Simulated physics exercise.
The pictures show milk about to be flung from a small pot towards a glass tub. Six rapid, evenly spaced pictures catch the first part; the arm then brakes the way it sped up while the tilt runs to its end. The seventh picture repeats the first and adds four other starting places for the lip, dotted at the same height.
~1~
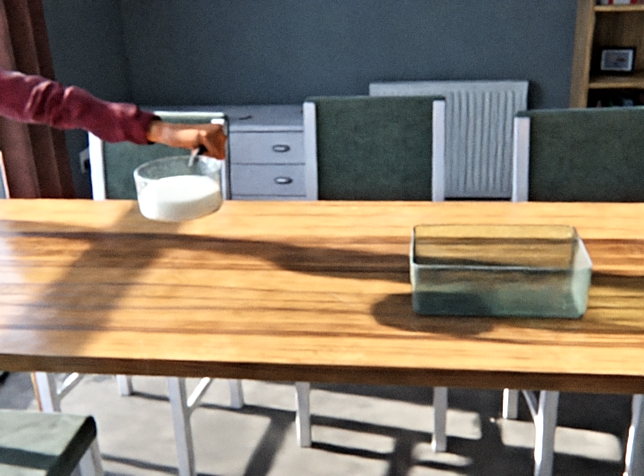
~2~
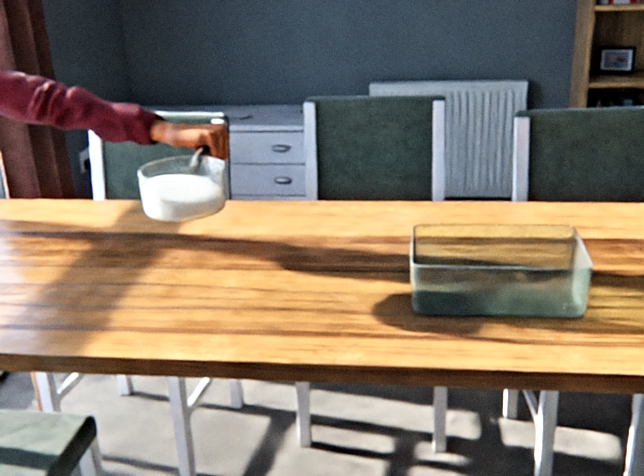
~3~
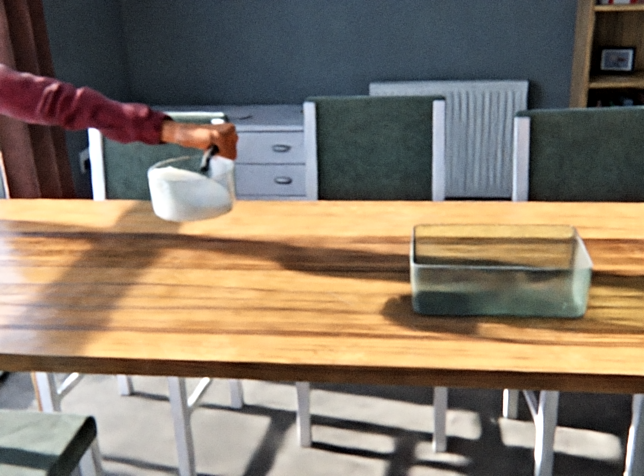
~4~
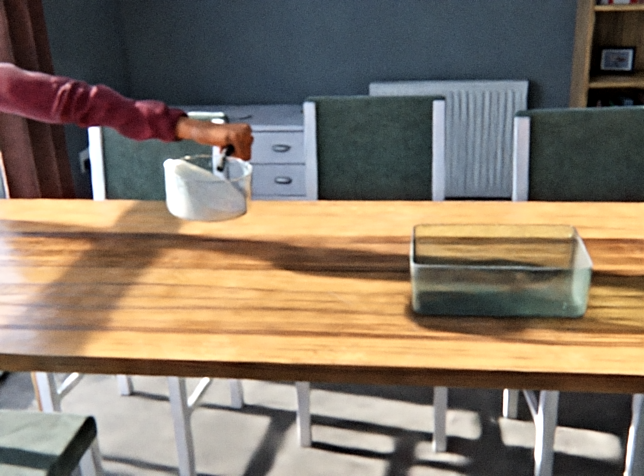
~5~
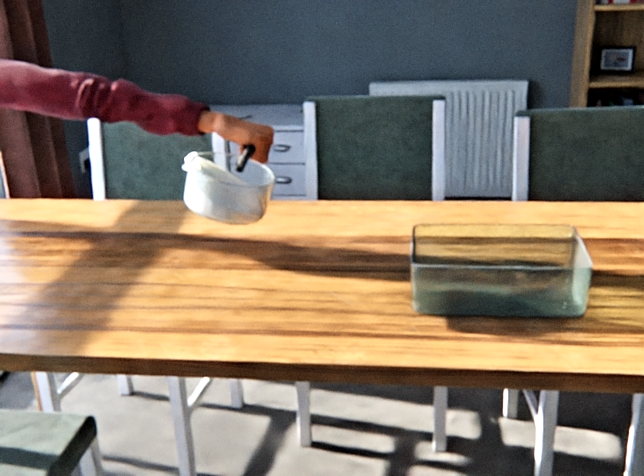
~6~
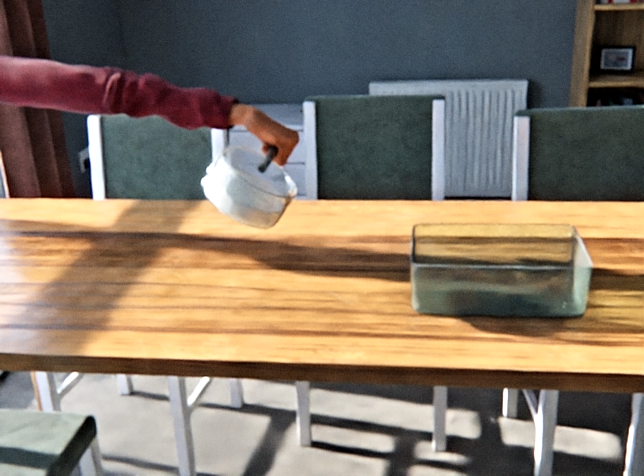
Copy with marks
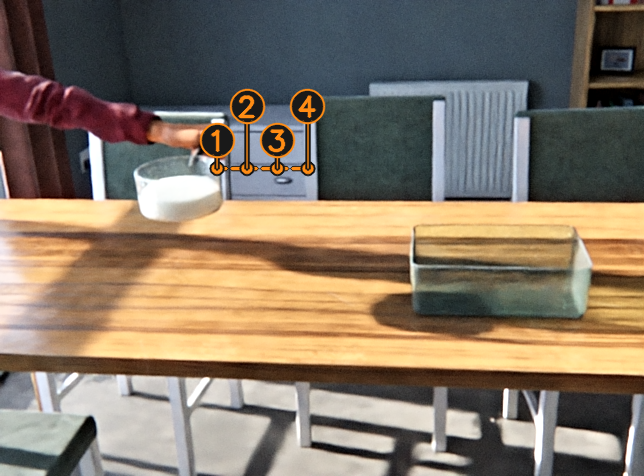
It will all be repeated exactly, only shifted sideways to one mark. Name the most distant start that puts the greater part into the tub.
2 is the one.
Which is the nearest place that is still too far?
It is 1.
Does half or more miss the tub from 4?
No, not at all.
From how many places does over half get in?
Three of them.
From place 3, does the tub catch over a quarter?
Yes, it does.
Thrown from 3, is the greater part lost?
No, that is safe.
In orange, 1 at (217, 168); 2 at (247, 168); 3 at (277, 168); 4 at (307, 168).
For place 1, about 24 % lands in the tub, 68 % falls short and 8 % goes beside or beyond.
For place 2, about 69 % lands in the tub, 24 % falls short and 7 % goes beside or beyond.
For place 3, about 76 % lands in the tub, 6 % falls short and 18 % goes beside or beyond.
For place 4, about 78 % lands in the tub, 6 % falls short and 16 % goes beside or beyond.
